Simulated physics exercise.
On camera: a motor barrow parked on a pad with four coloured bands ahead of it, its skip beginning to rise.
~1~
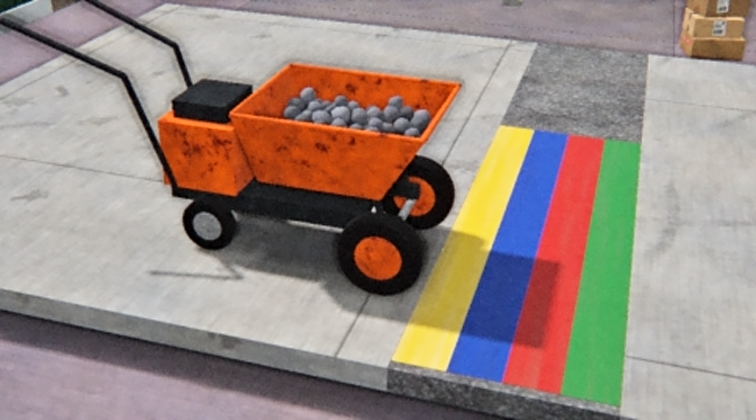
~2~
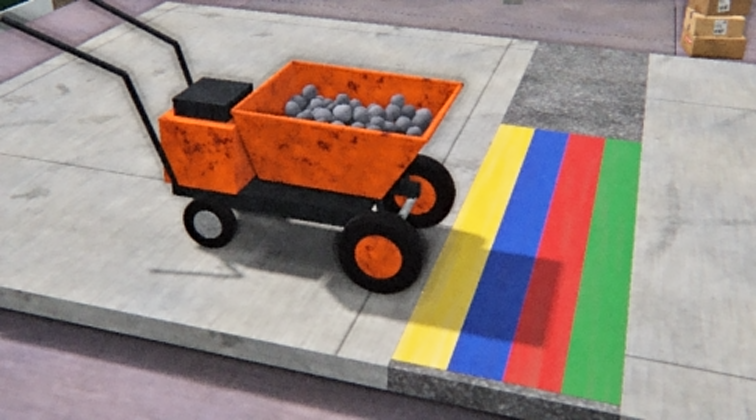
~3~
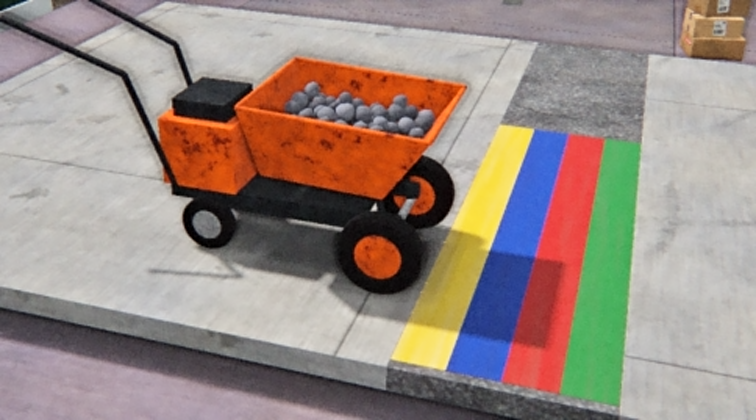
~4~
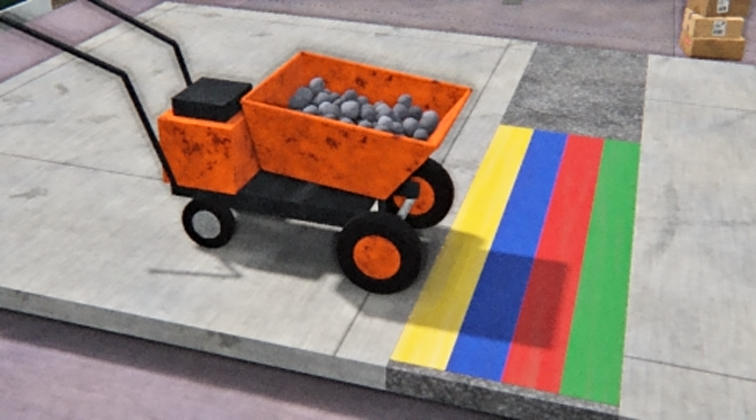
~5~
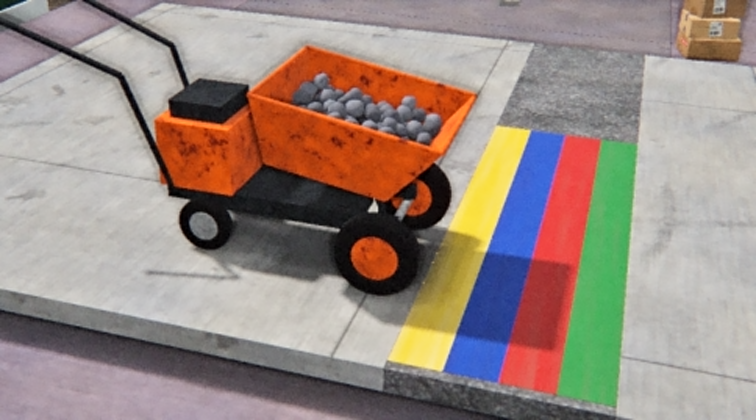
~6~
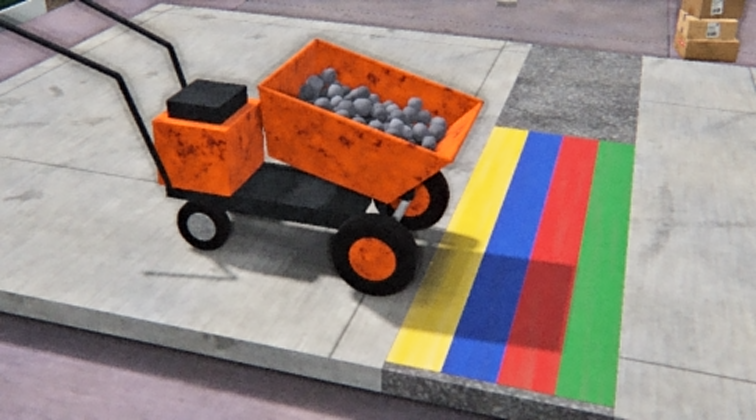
The orange skip of a small motor barrow, loaded with round grey cobbles, sat level at first, then tilted slightly forward to the right, its back end lifting beside yellow, blue, red and green strips.
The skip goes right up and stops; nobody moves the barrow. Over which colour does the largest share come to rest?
Most lies over the red band.
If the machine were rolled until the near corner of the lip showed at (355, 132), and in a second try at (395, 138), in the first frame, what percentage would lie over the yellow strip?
In turn 20 and 0 in a hundred.
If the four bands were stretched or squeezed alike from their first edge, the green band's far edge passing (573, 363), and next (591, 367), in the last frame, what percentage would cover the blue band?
Roughly 0 per cent, and 0 per cent.
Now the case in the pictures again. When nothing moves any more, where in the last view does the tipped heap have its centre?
Roughly at (563, 281).
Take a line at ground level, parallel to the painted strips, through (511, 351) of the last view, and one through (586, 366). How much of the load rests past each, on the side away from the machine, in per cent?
About 60 and 20 per cent.
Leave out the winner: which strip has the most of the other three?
In second place: The green strip.
Just after the last frame, skip tipped steeply; every one in the skip.
A moment on, skip tipped steeply; almost all in the skip; just a few over the red strip; just a few over the green strip.
Further on, skip tipped right over; roughly a third in the skip; just a few over the blue strip; roughly a third over the red strip; roughly a quarter over the green strip; about a tenth off the paint.
When it is over, skip tipped right over; roughly a quarter in the skip; not one over the yellow strip; about a tenth over the blue strip; roughly a third over the red strip; roughly a quarter over the green strip; about a tenth off the paint.
